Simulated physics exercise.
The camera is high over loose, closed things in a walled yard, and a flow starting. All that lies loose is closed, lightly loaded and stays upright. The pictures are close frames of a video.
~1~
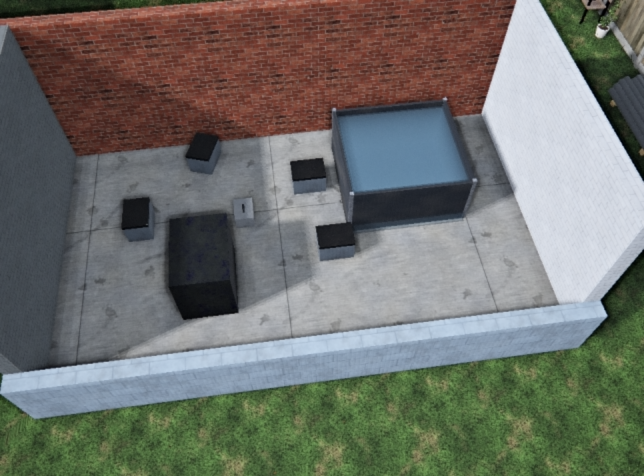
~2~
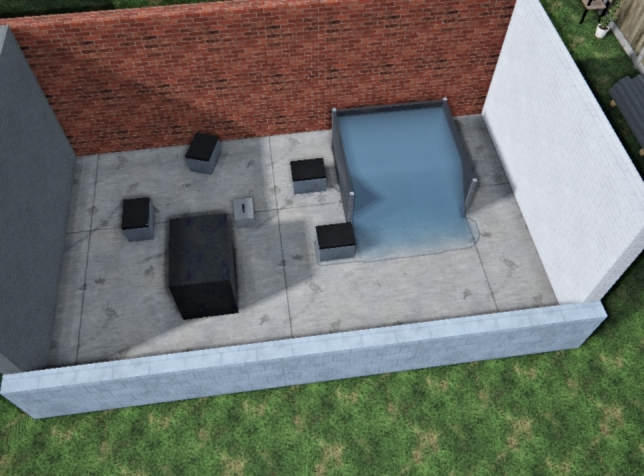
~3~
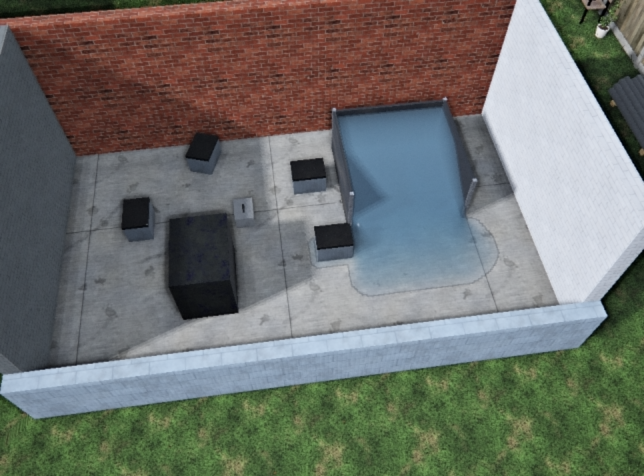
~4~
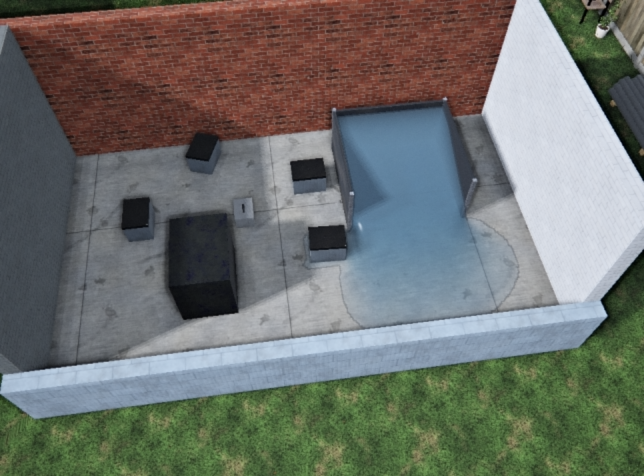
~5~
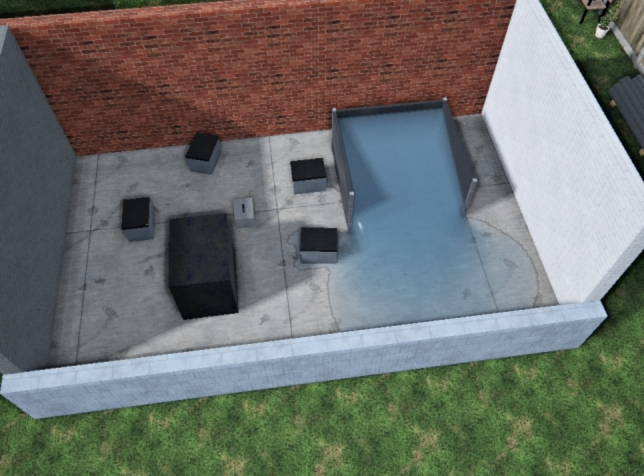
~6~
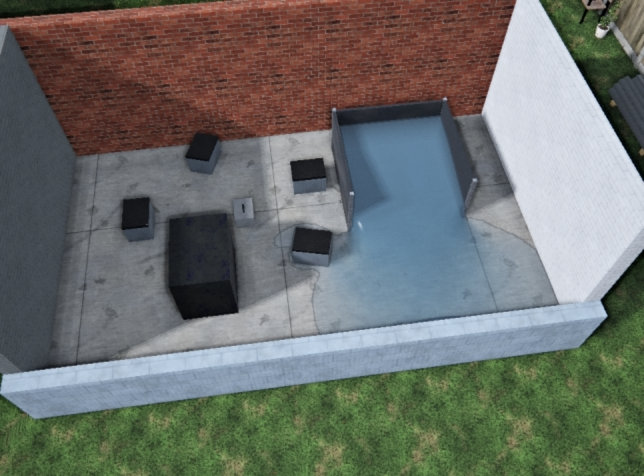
In a walled concrete yard beside grass, the front side of a water-filled tank opens and water spreads across the floor toward the low front wall, nudging the nearest dark-topped box slightly left while the other boxes stay still.
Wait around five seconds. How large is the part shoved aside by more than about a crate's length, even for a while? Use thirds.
That comes to between one and two thirds.
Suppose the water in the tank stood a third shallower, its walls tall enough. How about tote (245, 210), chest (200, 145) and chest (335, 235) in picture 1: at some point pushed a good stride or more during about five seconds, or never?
As listed: Moved that far, less than that, no.
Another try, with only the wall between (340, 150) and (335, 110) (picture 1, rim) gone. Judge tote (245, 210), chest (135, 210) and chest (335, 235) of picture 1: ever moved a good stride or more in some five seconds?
As listed: That far or more, pushed that far, not that far.
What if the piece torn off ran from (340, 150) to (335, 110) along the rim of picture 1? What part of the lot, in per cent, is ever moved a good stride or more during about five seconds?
Some 80 per cent.
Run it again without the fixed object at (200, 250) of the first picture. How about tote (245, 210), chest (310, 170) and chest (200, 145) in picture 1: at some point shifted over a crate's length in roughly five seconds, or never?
In turn: Short of that, no, less than that.
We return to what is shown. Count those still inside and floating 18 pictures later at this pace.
I count 0.
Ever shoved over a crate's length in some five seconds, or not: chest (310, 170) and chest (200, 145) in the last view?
In that order: Not that far, less than that.
A moment on, 0 of 5 are well off their spots; 0 afloat.
Next, 0 of 5 are well off their spots; 0 afloat.
Later, 2 of 5 are well off their spots; 0 afloat.
In the end, 2 of 5 are well off their spots, and 2 have been at some point; 1 afloat.
